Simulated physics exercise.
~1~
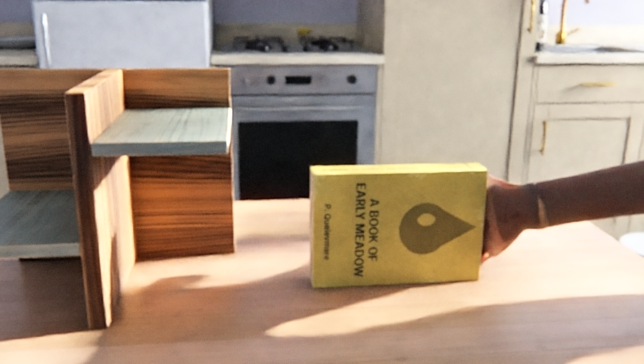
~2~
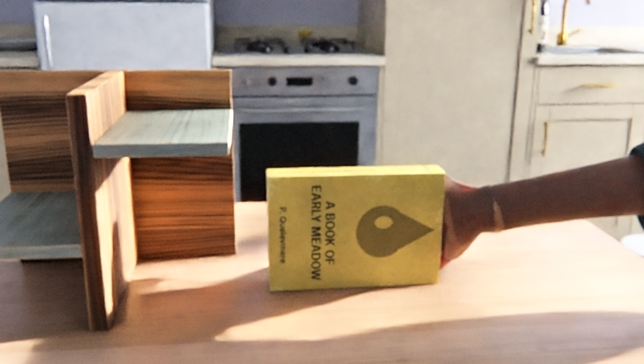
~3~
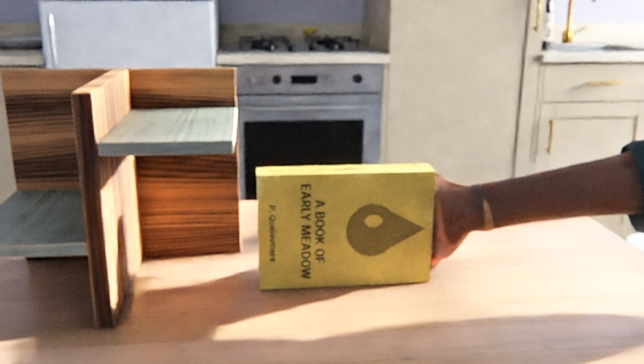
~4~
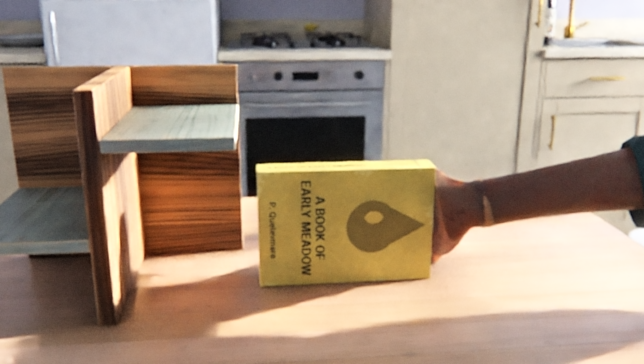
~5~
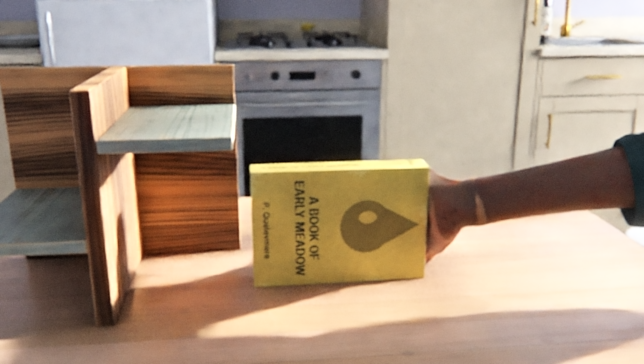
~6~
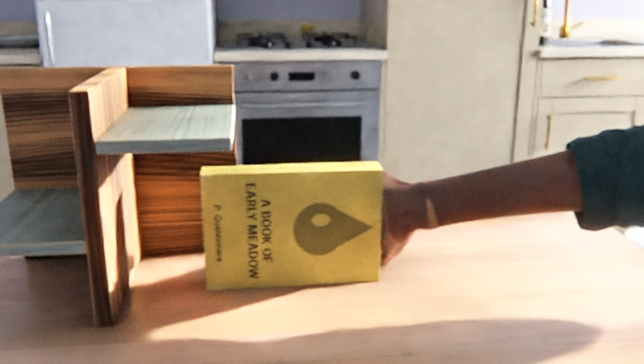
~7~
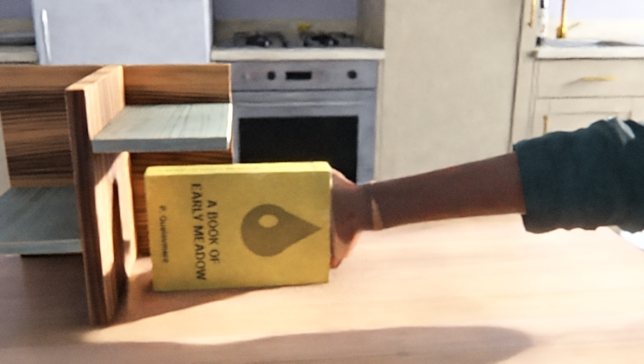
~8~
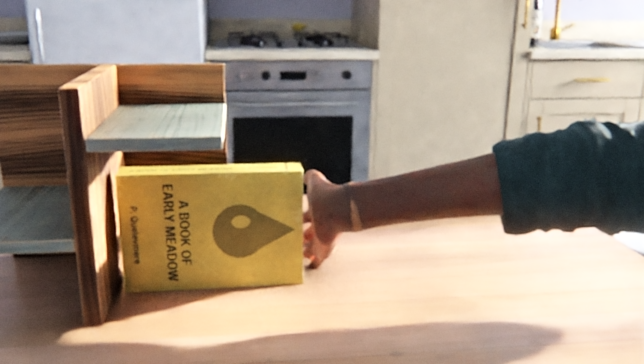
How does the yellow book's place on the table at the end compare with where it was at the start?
At the start it sat out in the open, well to the right of the wooden shelf. By the end it was farther left, tucked under the shelf's ledge and close to the upright panel.
